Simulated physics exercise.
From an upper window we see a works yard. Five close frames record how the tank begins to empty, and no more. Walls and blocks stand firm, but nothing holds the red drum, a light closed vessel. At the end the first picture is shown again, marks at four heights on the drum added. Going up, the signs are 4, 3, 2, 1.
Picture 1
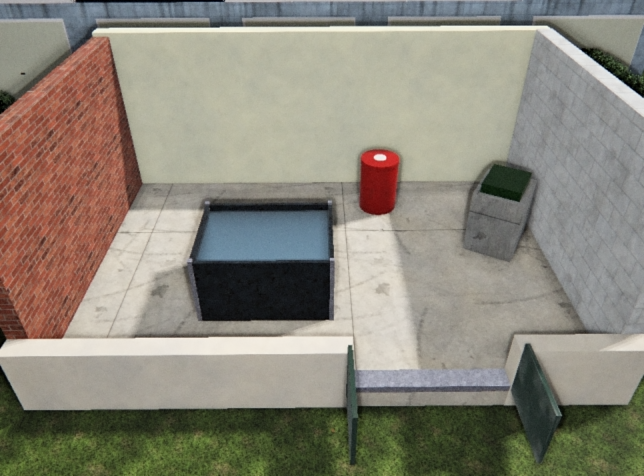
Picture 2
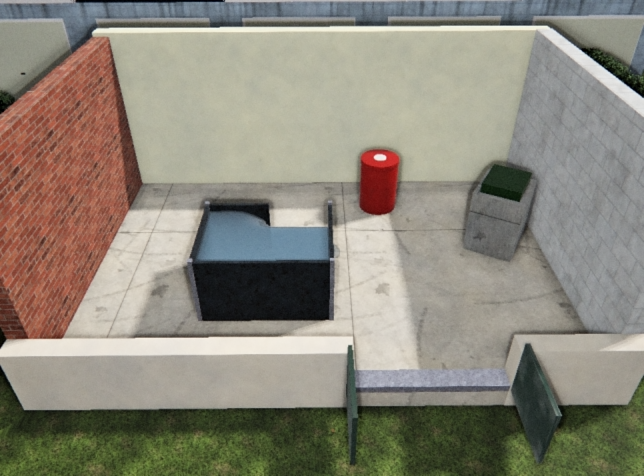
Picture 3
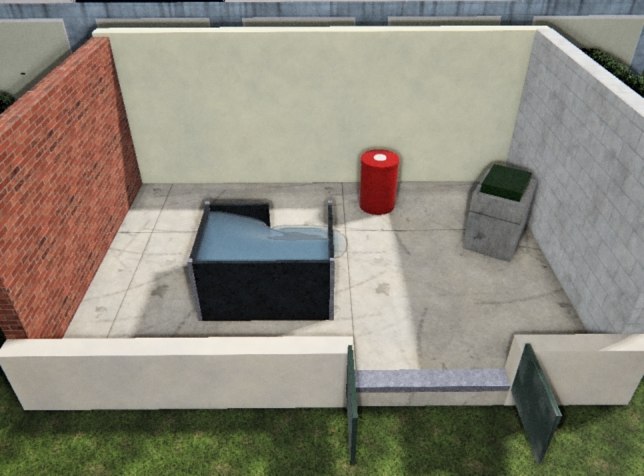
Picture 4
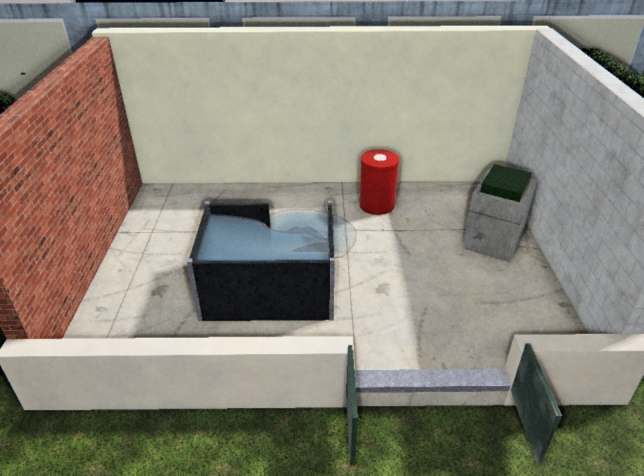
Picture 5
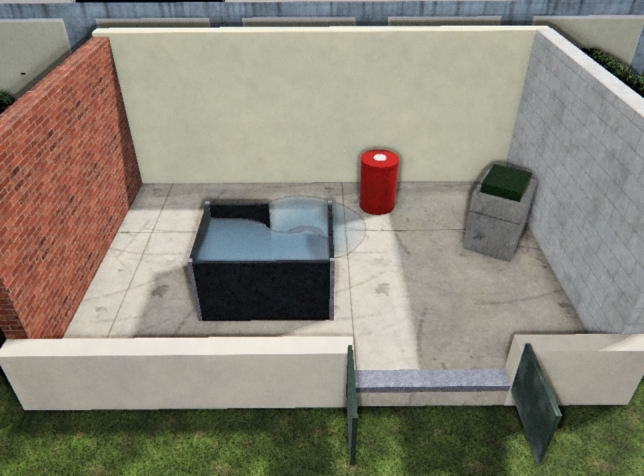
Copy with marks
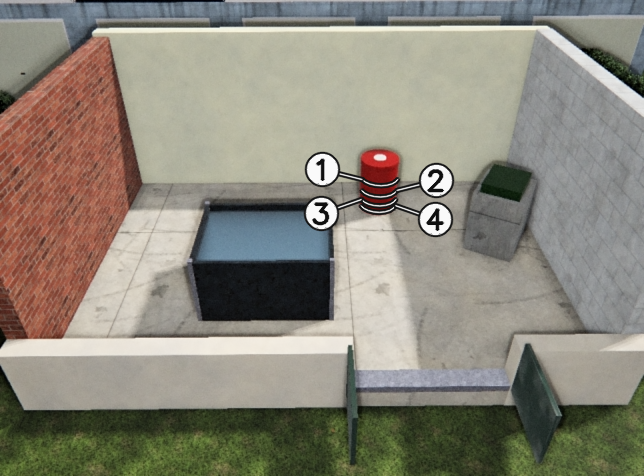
In a walled yard with an open gate, a dark tank stood full of water until part of its back corner disappeared, and water poured out and spread across the paving toward the red drum.
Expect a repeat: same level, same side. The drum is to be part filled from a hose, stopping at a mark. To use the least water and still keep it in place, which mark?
I would pick level 2.
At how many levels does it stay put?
Two of the four.
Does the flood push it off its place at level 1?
No, not at all.
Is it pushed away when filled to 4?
Yes, that goes wrong.
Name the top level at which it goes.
It is 3.
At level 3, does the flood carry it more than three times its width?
No, it does not.
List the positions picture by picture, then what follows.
Lid of the red drum at (380, 158); tank full, its middle at (266, 236); open gate at (433, 339).
Water covers 2 % of the ground, mostly out of sight from here.
Water covers 4 % of the ground, mostly out of sight from here.
Water covers 7 % of the ground and is seen nearest the drum at (343, 230).
Lid of the red drum at (380, 158); water covers 10 % of the ground and is seen nearest the drum at (350, 212).
On the marked copy, 1 at (381, 185); 2 at (380, 197); 3 at (379, 205); 4 at (379, 212); from the bottom up 4, 3, 2, 1.
With 1, it does not move.
With 2, it shifts by a finger or two and stays.
With 3, it is pushed about twice its own width away.
With 4, it is pushed about 3 times its own width away.
